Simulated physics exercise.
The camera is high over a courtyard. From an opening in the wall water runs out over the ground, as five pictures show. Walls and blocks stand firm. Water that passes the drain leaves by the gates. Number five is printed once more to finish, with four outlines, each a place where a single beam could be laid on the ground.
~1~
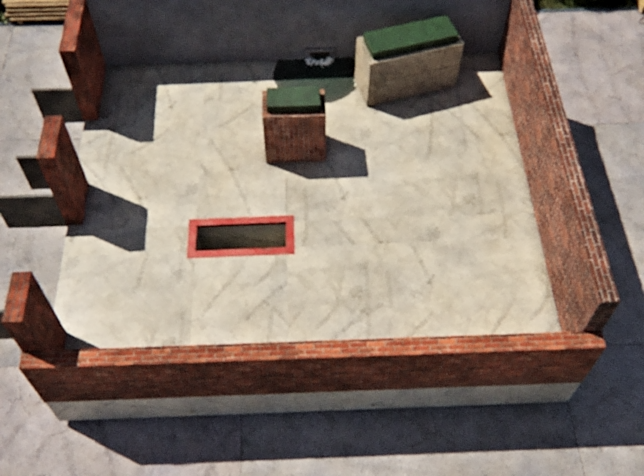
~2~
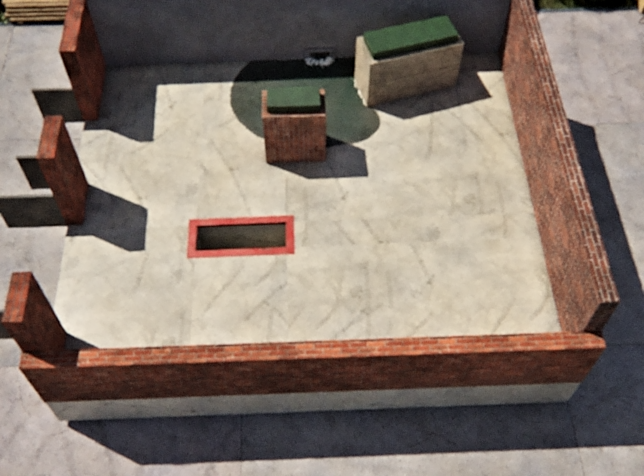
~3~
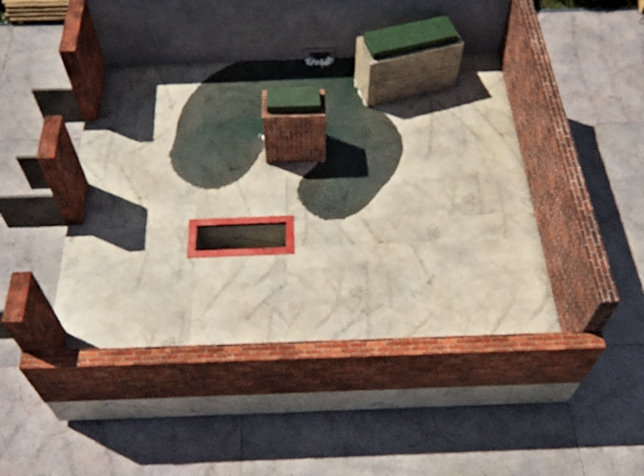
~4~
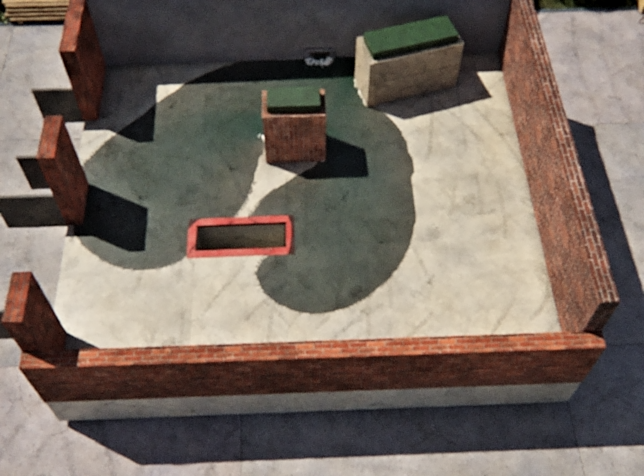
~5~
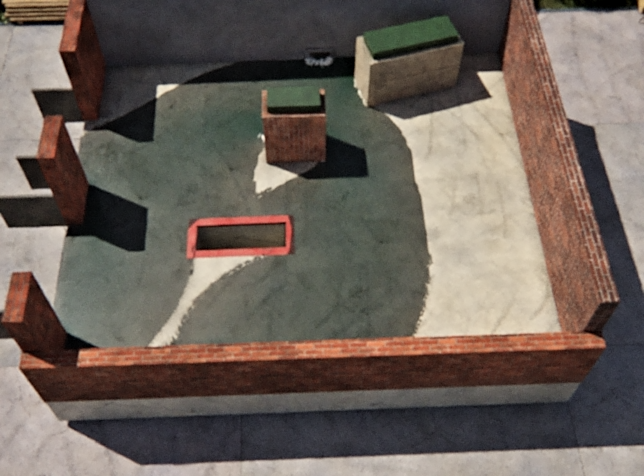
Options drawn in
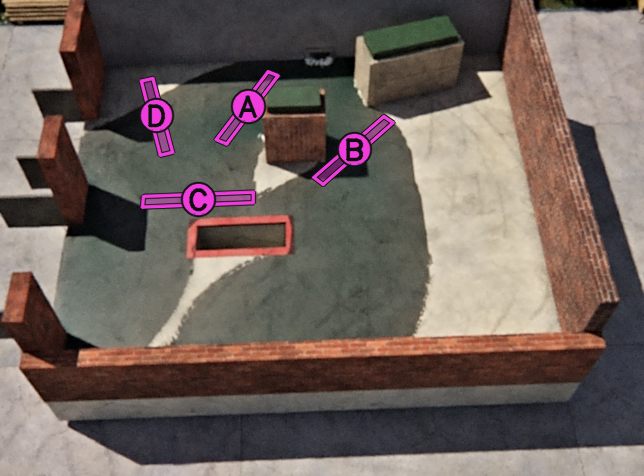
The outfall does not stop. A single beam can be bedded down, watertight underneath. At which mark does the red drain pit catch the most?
Go for A.
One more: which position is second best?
D.
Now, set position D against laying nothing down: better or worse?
Position D is better.
On the marked copy, A from (221, 141) to (273, 73); B from (318, 180) to (388, 119); C from (143, 201) to (253, 197); D from (147, 79) to (166, 153).
Choosing A, about 30 % of the stream runs into the red drain pit, about 70 % out by the gates.
Choosing B, about 5 % of the stream runs into the red drain pit, about 94 % out by the gates.
Choosing C, about 11 % of the stream runs into the red drain pit, about 88 % out by the gates.
Choosing D, about 18 % of the stream runs into the red drain pit, about 81 % out by the gates.
